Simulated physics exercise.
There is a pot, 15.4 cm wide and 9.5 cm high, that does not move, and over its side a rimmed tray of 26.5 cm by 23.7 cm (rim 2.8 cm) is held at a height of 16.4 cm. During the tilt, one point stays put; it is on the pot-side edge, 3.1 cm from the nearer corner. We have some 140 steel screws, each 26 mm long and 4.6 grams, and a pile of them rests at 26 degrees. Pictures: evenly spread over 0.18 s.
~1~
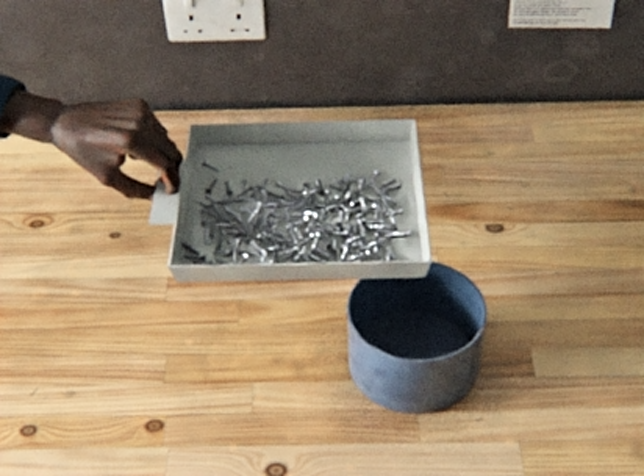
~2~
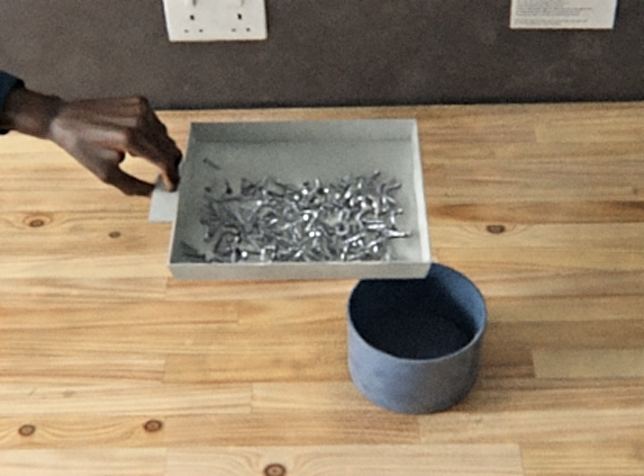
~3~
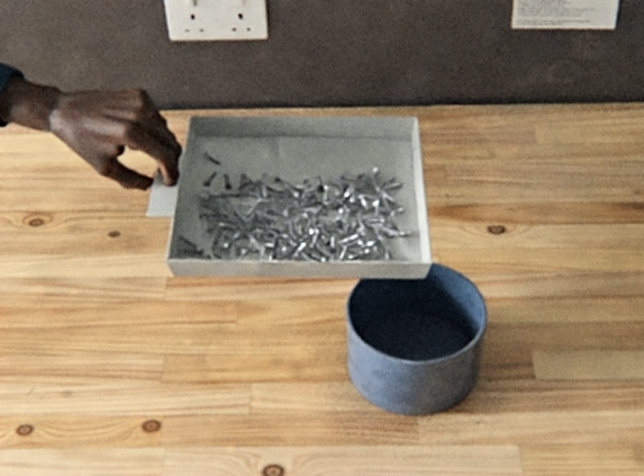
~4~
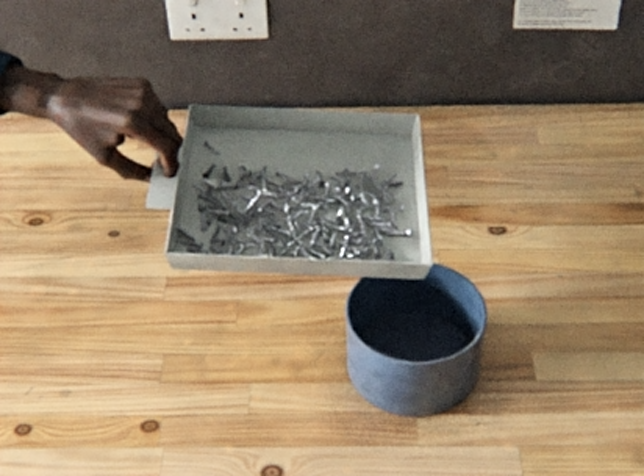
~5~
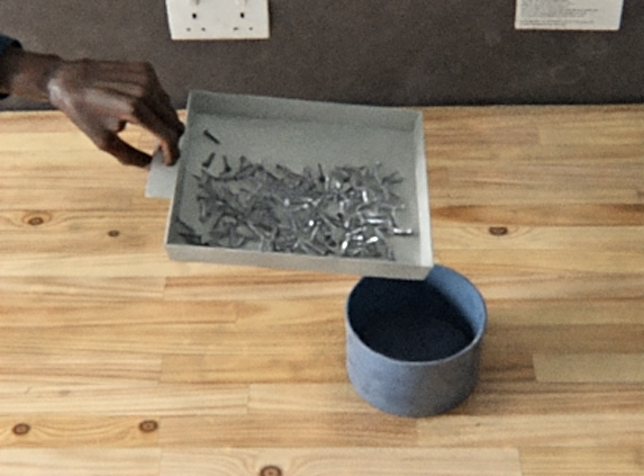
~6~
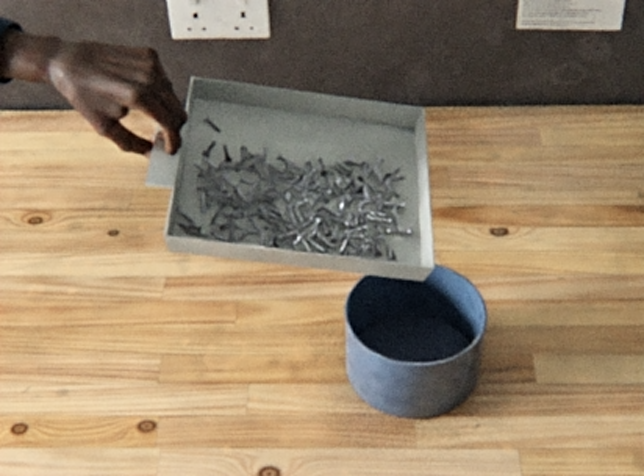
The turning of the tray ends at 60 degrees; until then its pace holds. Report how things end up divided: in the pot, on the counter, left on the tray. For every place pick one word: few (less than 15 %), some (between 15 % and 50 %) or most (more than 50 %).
Pot gets some, counter gets few, left on the tray gets most.
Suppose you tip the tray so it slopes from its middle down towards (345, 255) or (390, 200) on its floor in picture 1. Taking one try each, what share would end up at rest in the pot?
15 and 5 %.
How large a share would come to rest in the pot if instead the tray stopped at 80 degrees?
Around 55 per cent, then.
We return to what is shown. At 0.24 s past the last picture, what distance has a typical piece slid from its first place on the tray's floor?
2 cm.
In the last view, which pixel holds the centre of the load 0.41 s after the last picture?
At that time the load is centred around (392, 211).
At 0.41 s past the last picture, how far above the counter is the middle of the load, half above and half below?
I'd put it near 22 cm.
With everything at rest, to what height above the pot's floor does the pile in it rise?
Roughly 1.5 cm.
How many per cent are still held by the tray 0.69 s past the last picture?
Of the load, some 80 percent.
Then, 0.24 s after the last picture, tilt 36 degrees; the tray holds 100 %, the pot 0 %.
Then, 0.41 s after the last picture, tilt 53 degrees; the tray holds 100 %, the pot 0 %.
Then, 0.69 s after the last picture, tilt 60 degrees; the tray holds 80 %, the pot 5 %.
In the end, pot 25 %, counter 10 %, tray 65 %.
